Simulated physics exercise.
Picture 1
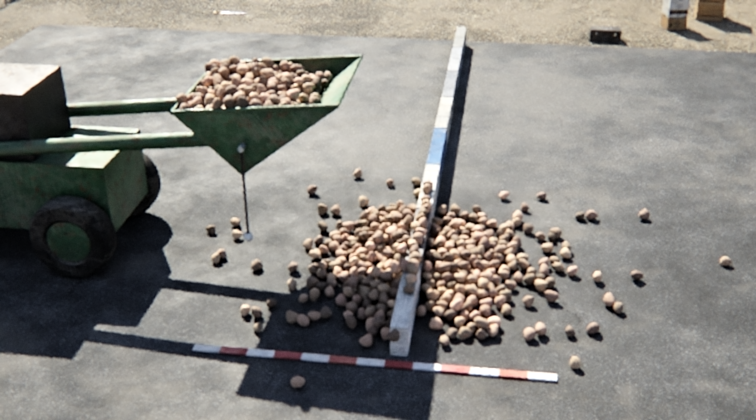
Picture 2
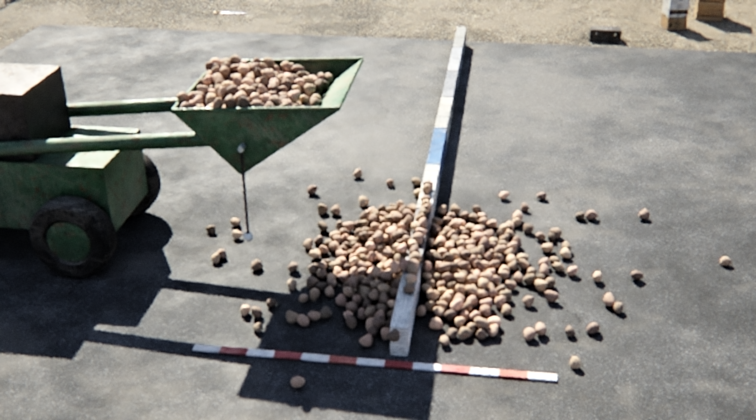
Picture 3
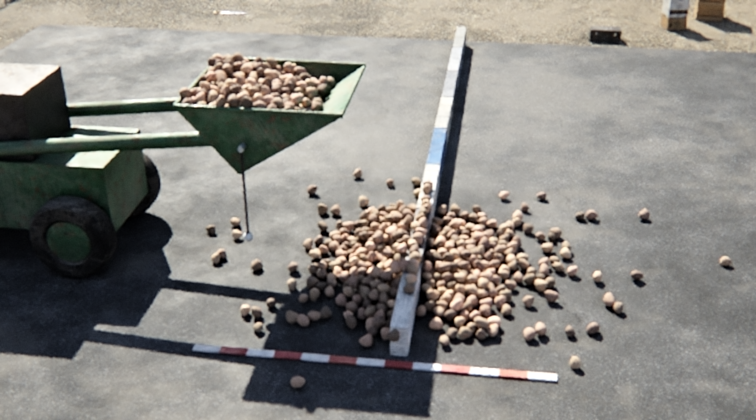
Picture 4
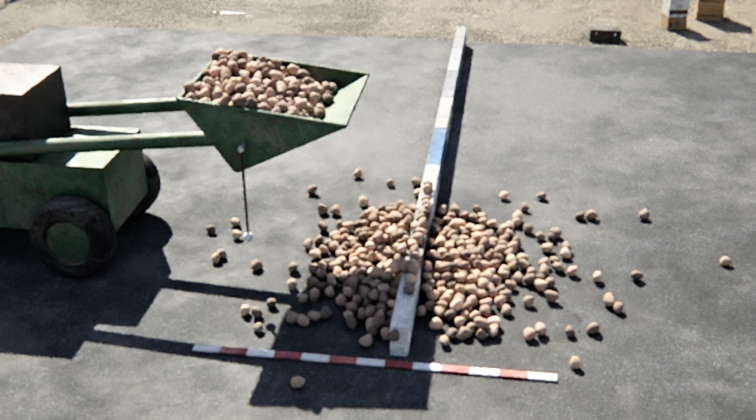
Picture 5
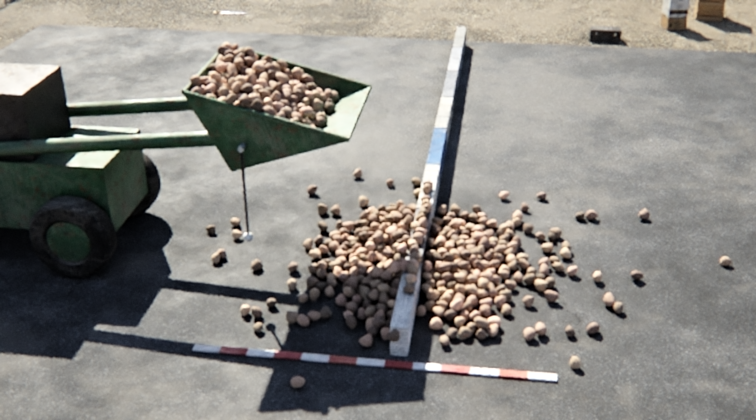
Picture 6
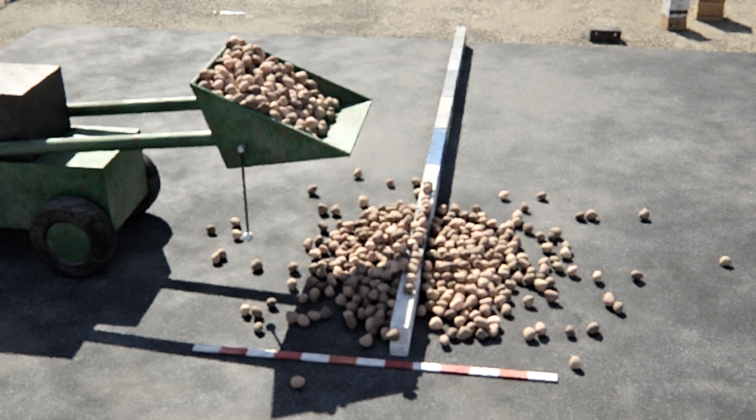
In this clip, a green loader on the left gradually tilts its raised bucket of brownish, potato-like stones forward, the front lip lowering toward the right, while a loose pile lies still on both sides of a kerb.
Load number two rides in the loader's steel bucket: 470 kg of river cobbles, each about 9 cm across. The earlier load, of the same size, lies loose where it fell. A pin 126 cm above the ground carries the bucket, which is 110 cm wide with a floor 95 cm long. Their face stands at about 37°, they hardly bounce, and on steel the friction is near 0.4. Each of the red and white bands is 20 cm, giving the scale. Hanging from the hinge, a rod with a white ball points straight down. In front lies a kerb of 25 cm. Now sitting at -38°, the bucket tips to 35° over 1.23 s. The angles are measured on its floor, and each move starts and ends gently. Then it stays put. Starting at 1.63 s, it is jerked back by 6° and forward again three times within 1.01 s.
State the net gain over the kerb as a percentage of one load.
17 %.
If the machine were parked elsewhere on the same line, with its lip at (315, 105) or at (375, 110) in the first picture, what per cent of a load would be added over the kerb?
First place about 5 %, second about 55 %.
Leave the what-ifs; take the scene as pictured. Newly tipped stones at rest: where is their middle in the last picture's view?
Roughly pixel (376, 243) in the last view.
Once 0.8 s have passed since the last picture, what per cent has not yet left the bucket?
65 %.
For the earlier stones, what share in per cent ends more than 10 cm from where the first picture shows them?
Some 10 percent, give or take.
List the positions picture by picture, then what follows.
The first picture shows lip at (338, 106), floor tilted -38°, highest stones at (249, 69). The earlier load is highest near (419, 228), 30 cm above ground level, 58 % on this side of the kerb, 44 % over the kerb.
In the second picture, the bucket is at -37°, its lip at (339, 109); the top of the load is at (247, 69).
In the third picture, the bucket is at -32°, its lip at (342, 116); the top of the load is at (246, 66).
The fourth picture shows lip at (346, 126), floor tilted -26°, highest stones at (237, 62).
The fifth picture shows lip at (349, 140), floor tilted -19°, highest stones at (234, 55).
The sixth picture shows lip at (350, 155), floor tilted -10°, highest stones at (242, 52).
Then, 0.4 s after the last picture the floor is at 23°; in per cent of one load, 100 in the bucket, 58 on this side of the kerb, 44 over the kerb; the foremost stones are at (628, 270).
Then, 0.8 s after the last picture the floor is at 35°; in per cent of one load, 63 in the bucket, 95 on this side of the kerb, 44 over the kerb; the foremost stones are at (628, 270).
Then, 2.6 s after the last picture the floor is at 35°; in per cent of one load, 0 in the bucket, 141 on this side of the kerb, 60 over the kerb; the foremost stones are at (628, 270).
Then, 5.2 s after the last picture the floor is at 35°; in per cent of one load, 0 in the bucket, 141 on this side of the kerb, 60 over the kerb; the foremost stones are at (628, 270). Net gain over the kerb, 17.
